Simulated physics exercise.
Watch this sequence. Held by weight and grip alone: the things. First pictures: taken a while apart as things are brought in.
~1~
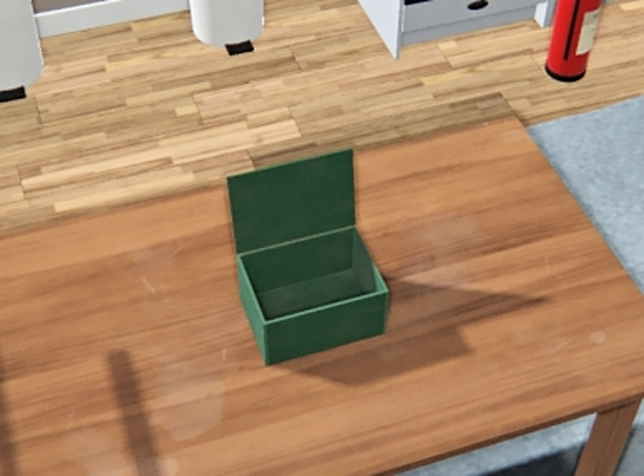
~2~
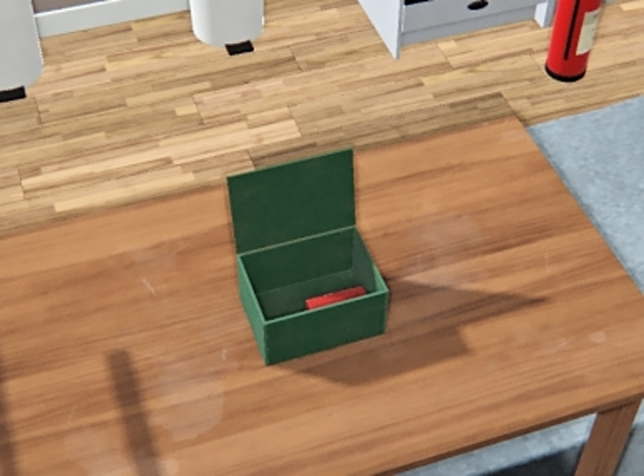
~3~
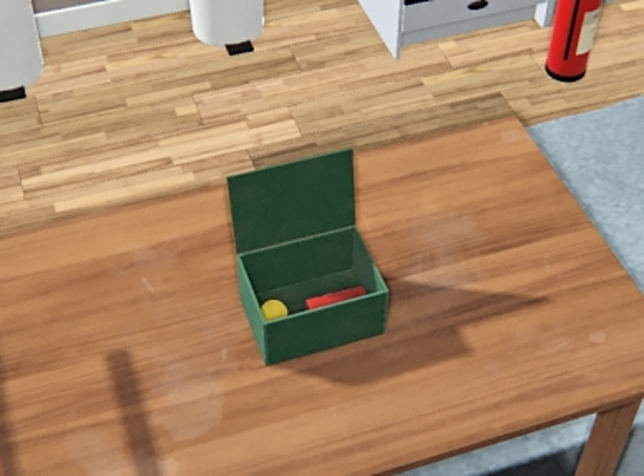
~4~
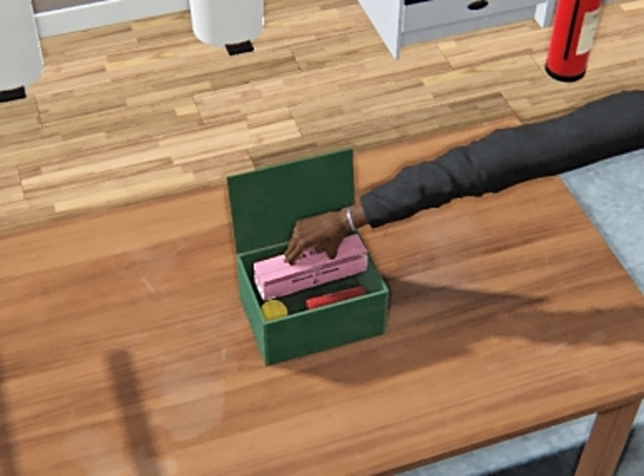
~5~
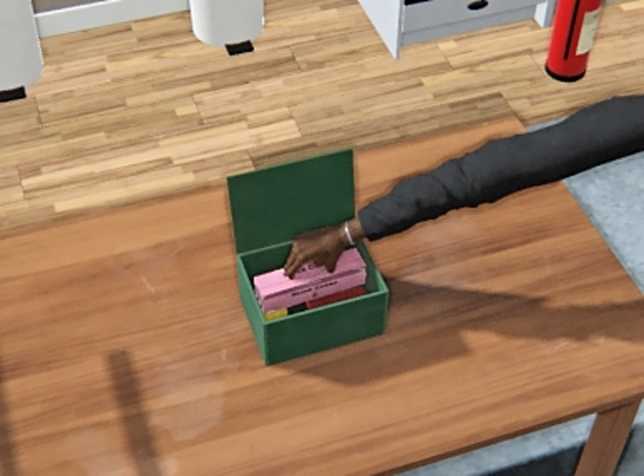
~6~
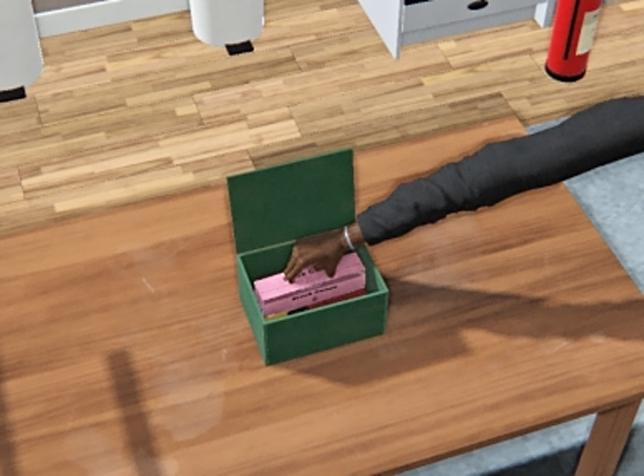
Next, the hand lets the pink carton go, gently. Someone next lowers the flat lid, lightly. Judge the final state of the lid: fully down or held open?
Sits flush.
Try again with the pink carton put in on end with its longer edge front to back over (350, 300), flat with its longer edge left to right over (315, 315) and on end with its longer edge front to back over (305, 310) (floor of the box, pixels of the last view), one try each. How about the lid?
So: First open, second shut tight, third open.
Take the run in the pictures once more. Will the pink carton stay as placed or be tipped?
As it turns out, the pink carton changes its angle.
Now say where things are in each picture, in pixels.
The last thing is not in view yet, in the first frame.
The last thing is not in view yet, in the second frame.
The last thing is not in view yet, in the third frame.
Coming down; pink carton (311, 267), in the fourth frame.
Coming down; pink carton (310, 281), in the fifth frame.
In place under the hand; pink carton (310, 285), in the sixth frame.
Then, 0.40 s after the last picture, pink carton on its side near (300, 284); yellow lemon rolled a little.
Then, 1.20 s after the last picture, lid 82° above the rim; pink carton on its side near (301, 293); yellow lemon rolled about its own width; red shaker rolled a little.
Then, 1.70 s after the last picture, lid 45° above the rim; pink carton on its side near (301, 293); yellow lemon rolled about its own width; red shaker rolled a little.
Then, 2.00 s after the last picture, lid 14° above the rim; pink carton on its side near (301, 293); yellow lemon rolled about its own width; red shaker rolled about its own width.
At rest, lid shut; tipped over in the box, pink carton; the other 2 in place. Seen from the same camera at the end, pink carton near (301, 293).
